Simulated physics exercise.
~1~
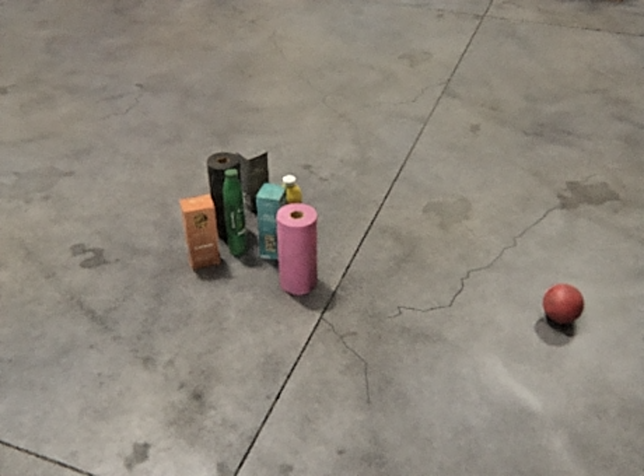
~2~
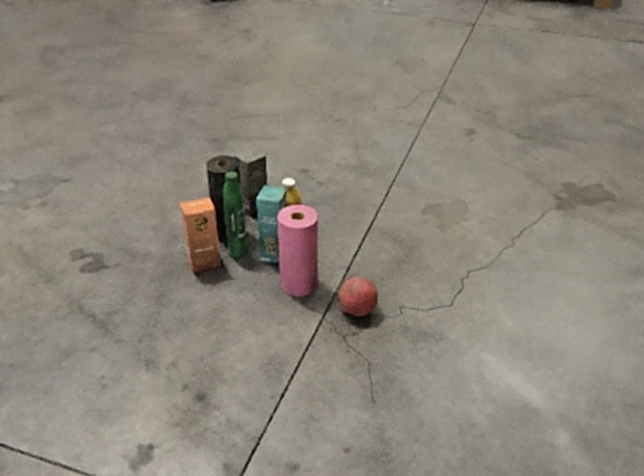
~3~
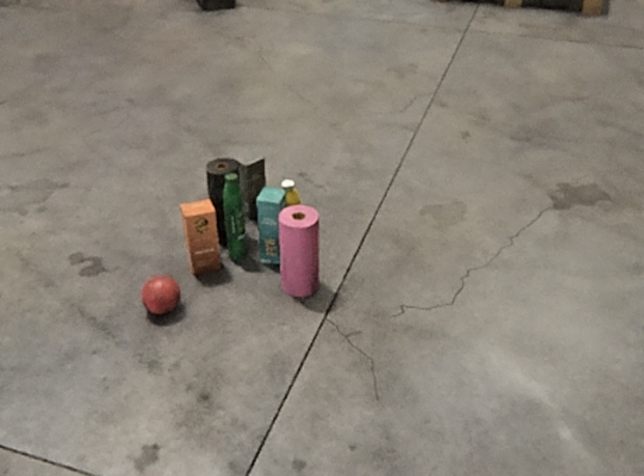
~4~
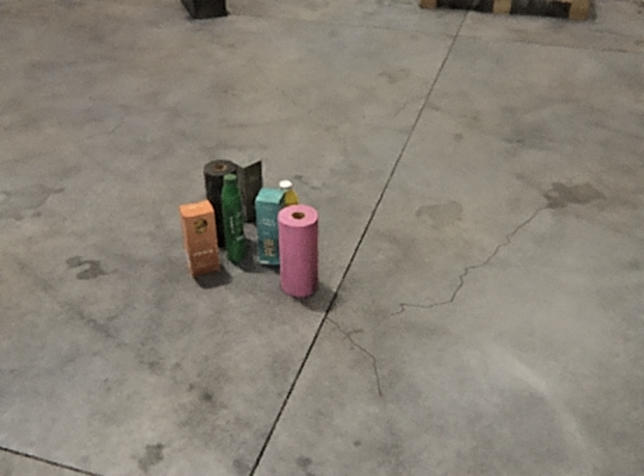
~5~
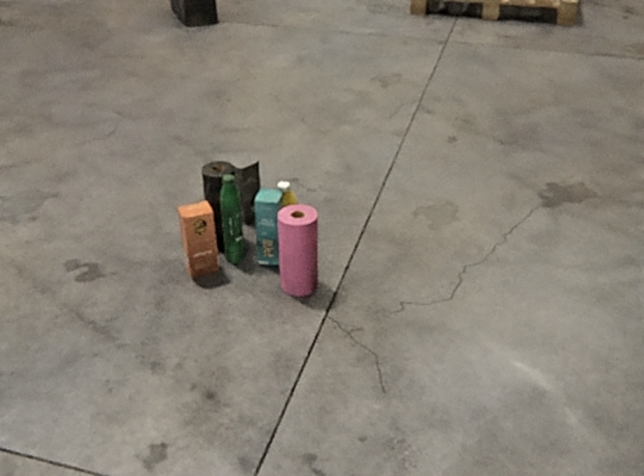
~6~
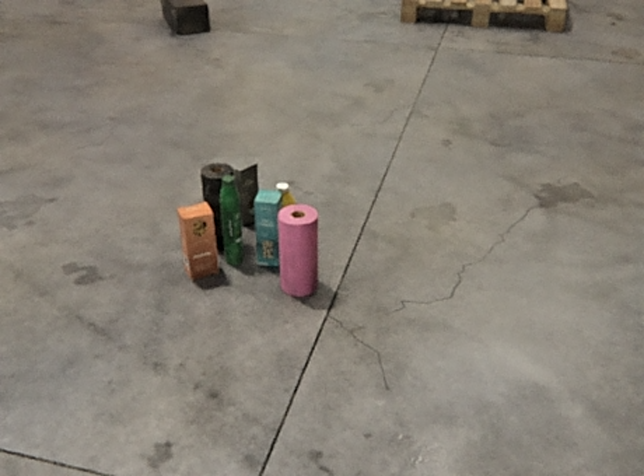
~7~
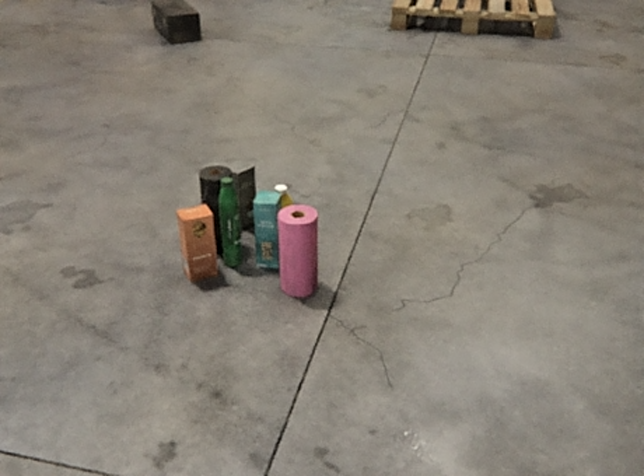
A red ball rolls from right to left across a grey concrete floor, toward a cluster of standing objects near a dark seam. The group holds a pink roll, a black roll, an orange carton, a turquoise carton, a grey carton, a green bottle and a yellow bottle. The ball crosses in front of the pink roll, continues past the orange carton and leaves the view at the left. Meanwhile the view shifts slightly, bringing a wooden pallet and a dark block into sight at the top. At the end, the pink roll and its neighbours are all still upright.
